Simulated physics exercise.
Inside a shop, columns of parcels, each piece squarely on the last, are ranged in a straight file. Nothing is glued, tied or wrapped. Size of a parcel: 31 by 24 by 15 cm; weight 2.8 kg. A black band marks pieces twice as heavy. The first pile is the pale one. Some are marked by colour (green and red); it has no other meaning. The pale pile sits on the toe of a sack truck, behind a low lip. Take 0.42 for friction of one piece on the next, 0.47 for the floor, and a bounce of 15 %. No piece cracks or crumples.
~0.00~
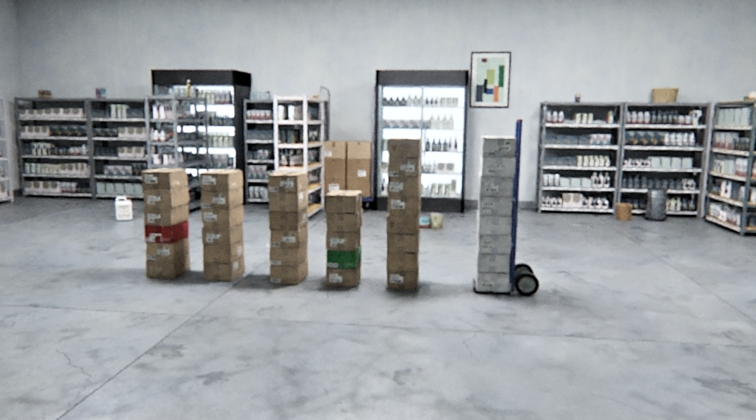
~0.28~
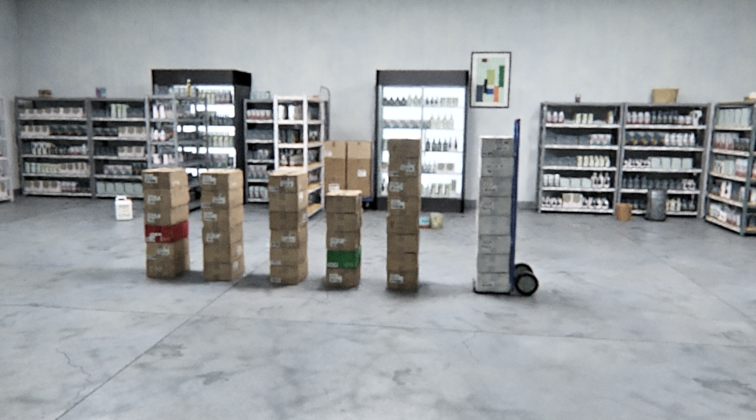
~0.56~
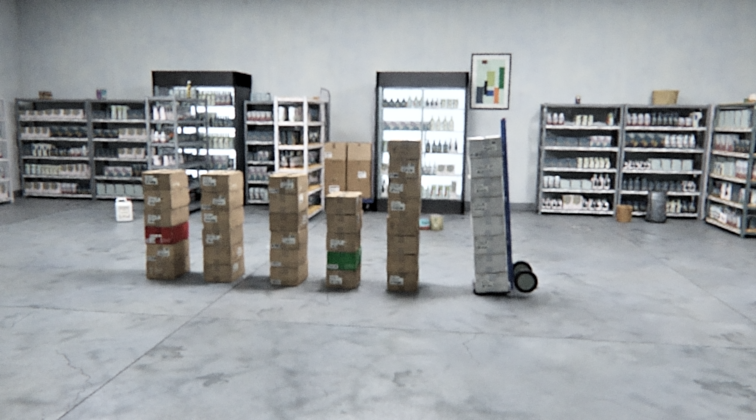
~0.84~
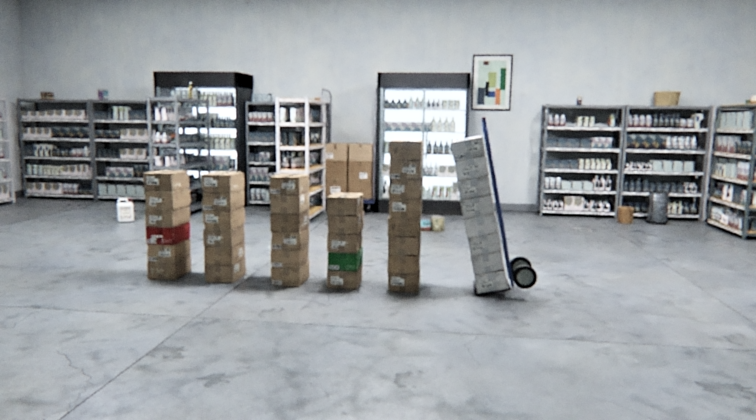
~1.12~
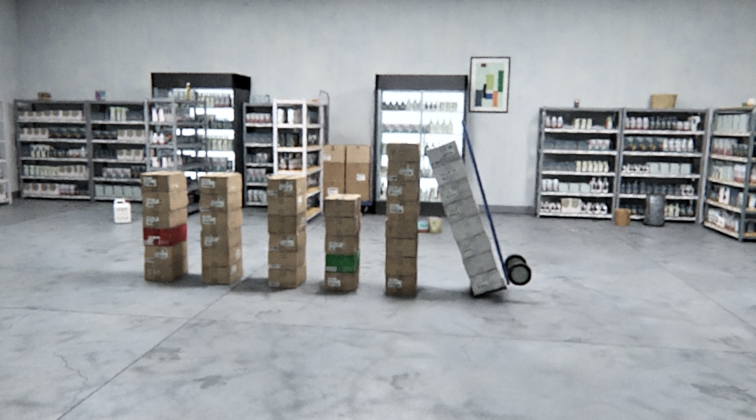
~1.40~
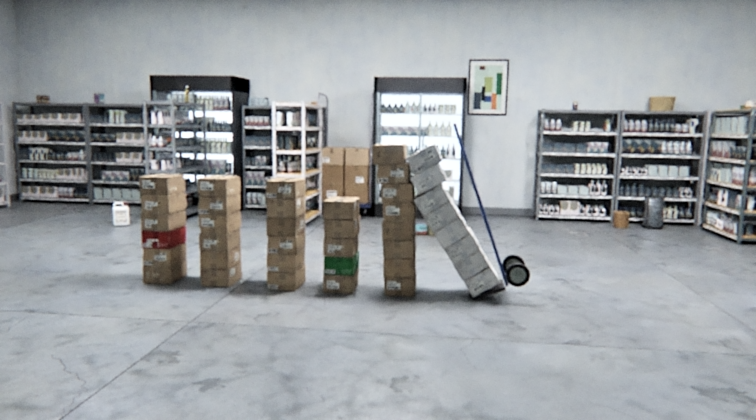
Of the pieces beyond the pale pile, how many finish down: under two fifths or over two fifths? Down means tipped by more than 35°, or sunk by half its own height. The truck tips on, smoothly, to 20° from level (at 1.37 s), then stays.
The part is upwards of two fifths.
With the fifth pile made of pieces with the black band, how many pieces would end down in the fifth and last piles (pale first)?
In that case fifth 6, last 6.
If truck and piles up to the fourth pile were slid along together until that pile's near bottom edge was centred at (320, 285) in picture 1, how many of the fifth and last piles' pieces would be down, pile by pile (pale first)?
In that case fifth 0, last 0.
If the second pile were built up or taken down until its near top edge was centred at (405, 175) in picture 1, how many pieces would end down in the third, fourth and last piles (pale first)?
In that case third 5, fourth 6, last 6.
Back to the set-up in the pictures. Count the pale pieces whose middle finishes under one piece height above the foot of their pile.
1 pale pieces.
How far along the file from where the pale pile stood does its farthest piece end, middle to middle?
Roughly 115 cm along.
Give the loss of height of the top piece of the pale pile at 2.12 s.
Roughly 30 cm.
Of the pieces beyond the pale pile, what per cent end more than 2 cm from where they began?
Shifted: 100 per cent.
After 2.12 s, 8 of the pale pile down; 2 of the 31 other parcels down; green parcel 10° from how it stood.
After 3.16 s, 8 of the pale pile down; 18 of the 31 other parcels down; green parcel 38° from how it stood, 45 mm lower; red parcel 13° from how it stood.
In the end (5.0 s), 8 of the pale pile down; 29 of the 31 other parcels down; red parcel upside down; green parcel 38° from how it stood, 46 mm lower. That is 94 per cent. From the last view, middles, red parcel near (86, 267), green parcel near (309, 266).
